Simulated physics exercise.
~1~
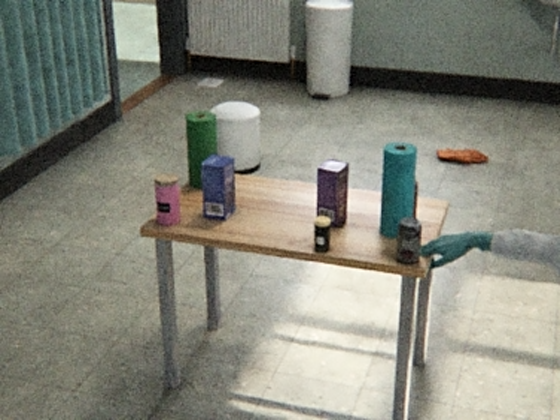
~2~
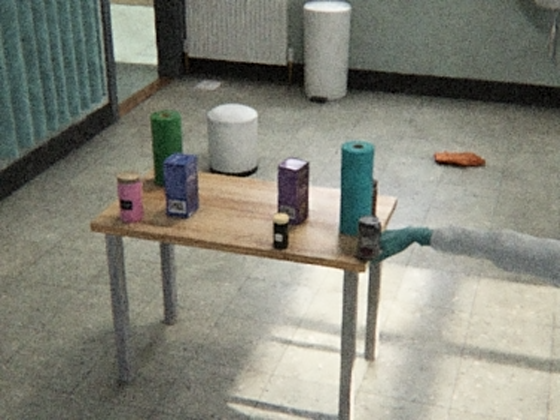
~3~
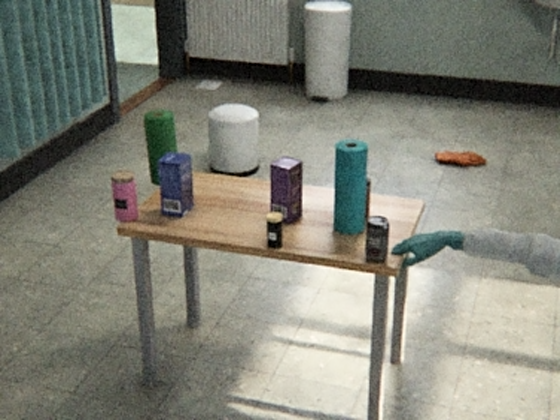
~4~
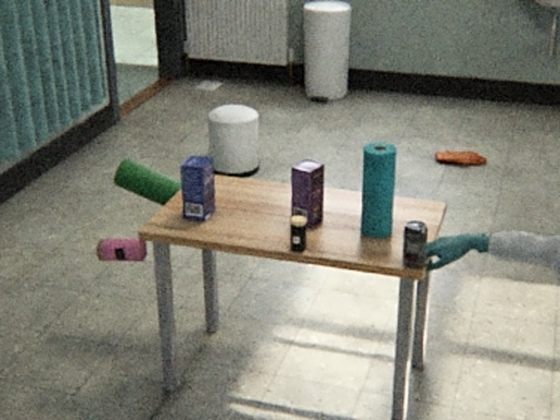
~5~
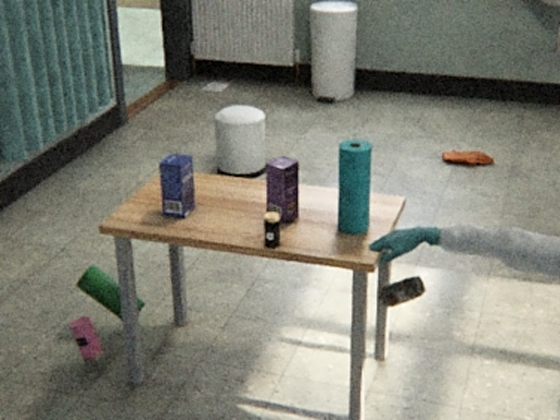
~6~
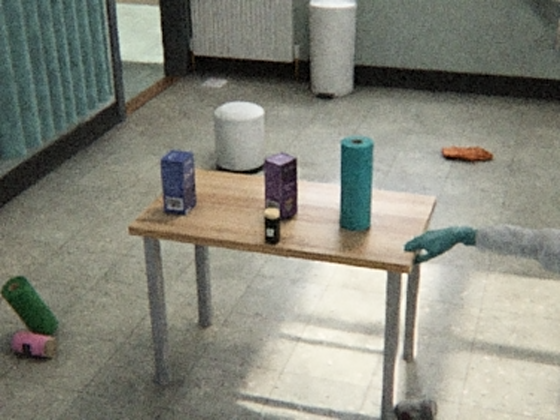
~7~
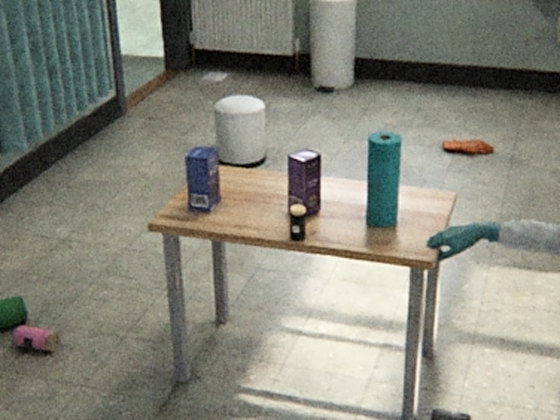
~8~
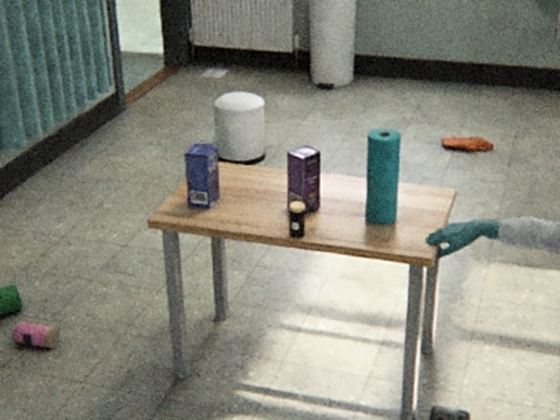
At first, a pink jar, a green roll, two cartons, a turquoise roll, a small black shaker and a grey can stand on a wooden table, with a gloved hand at its right edge. The table shifts left with everything upright, then moves back right, and the pink jar and green roll topple off the left end. As it jerks left again, the grey can drops off near the hand. The fallen things land on the floor while the table slides right once more. It ends still, with both cartons, the turquoise roll and the black shaker standing.
